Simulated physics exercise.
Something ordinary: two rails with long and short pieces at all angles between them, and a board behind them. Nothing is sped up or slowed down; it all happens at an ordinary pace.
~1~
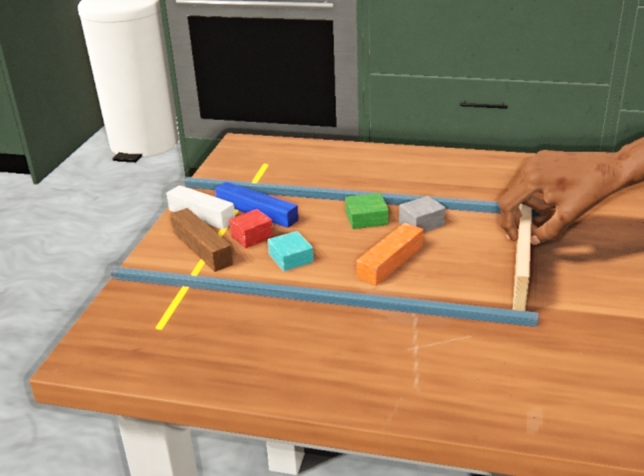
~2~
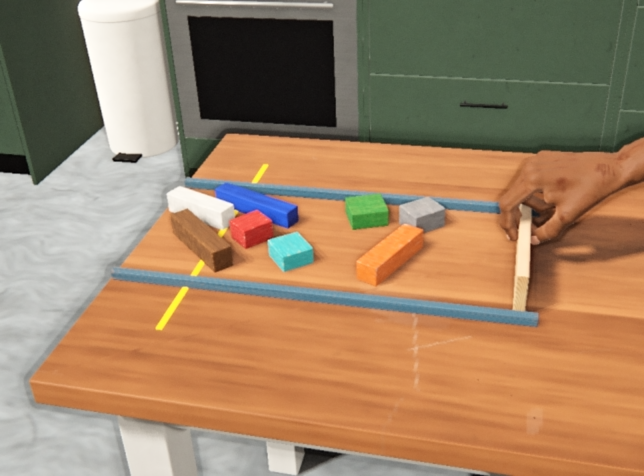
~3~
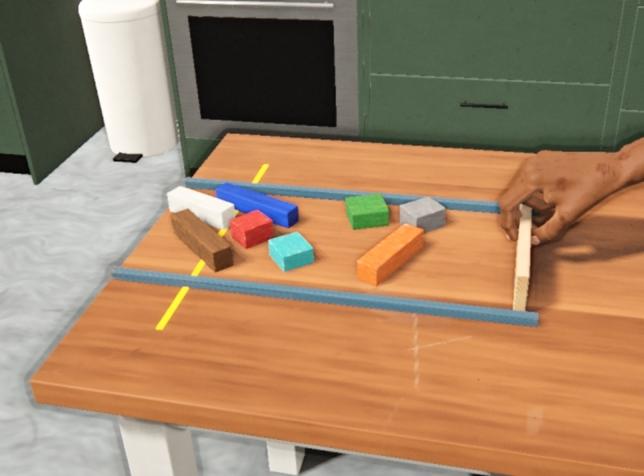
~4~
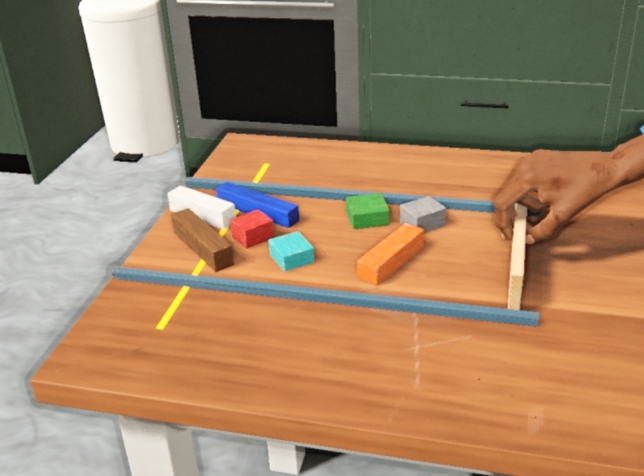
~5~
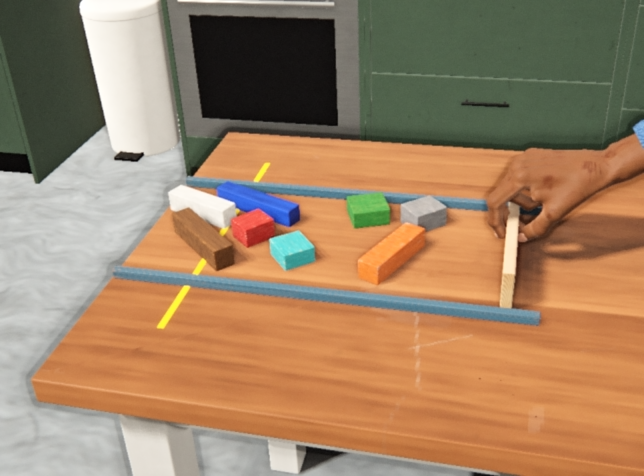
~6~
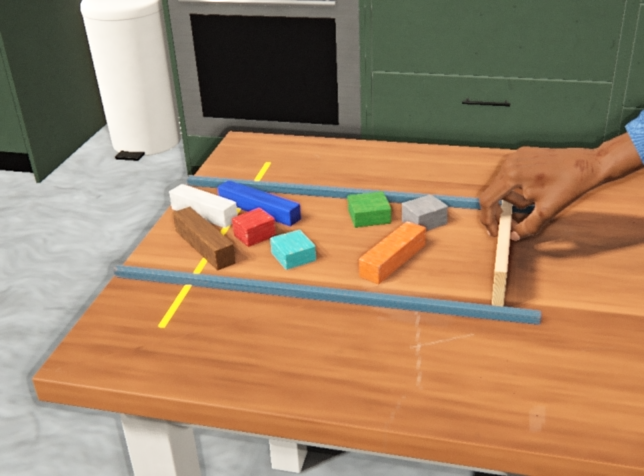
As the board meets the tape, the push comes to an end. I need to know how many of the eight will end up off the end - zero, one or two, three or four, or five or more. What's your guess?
Falls: One or two.
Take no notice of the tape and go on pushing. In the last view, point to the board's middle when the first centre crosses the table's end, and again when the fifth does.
Pixels in order: Roughly (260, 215), roughly (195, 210).
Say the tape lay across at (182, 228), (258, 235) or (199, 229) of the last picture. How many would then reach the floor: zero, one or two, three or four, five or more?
Taking them in turn, more than four; no fall at all; three to four.
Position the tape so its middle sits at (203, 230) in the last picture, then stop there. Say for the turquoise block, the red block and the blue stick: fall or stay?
The turquoise block: It is still there. The red block: It is still there. The blue stick: It is gone.
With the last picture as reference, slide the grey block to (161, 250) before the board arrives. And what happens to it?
So it drops, then.
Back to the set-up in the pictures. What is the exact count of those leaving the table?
2.
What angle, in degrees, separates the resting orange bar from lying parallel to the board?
About 0°.
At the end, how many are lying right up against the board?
That number would be 2.
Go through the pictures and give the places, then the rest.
The first picture shows white bar (201, 207); brown bar (201, 239); blue stick (256, 204); board (523, 243); tape (221, 233).
The second picture shows brown bar (201, 239); orange bar (391, 254).
The third picture shows blue stick (257, 205); turquoise block (291, 251).
The fourth picture shows white bar (202, 207); grey block (423, 215).
The fifth picture shows brown bar (202, 238); board (511, 240).
The sixth picture shows white bar (203, 206); brown bar (203, 237); blue stick (259, 203); board (504, 238); tape (224, 232).
Early on, none off yet; white bar at rest near (203, 206); brown bar at rest near (203, 237); blue stick at rest near (259, 203).
A while later, none off yet; white bar at rest near (203, 206); brown bar at rest near (203, 237); blue stick travelled a little near (237, 200).
Further along, none off yet; white bar travelled a little near (178, 205); brown bar travelled a little near (180, 240); blue stick travelled about its own width near (181, 190).
Finally, the number that fall off is one or two; lost, blue stick and white bar.
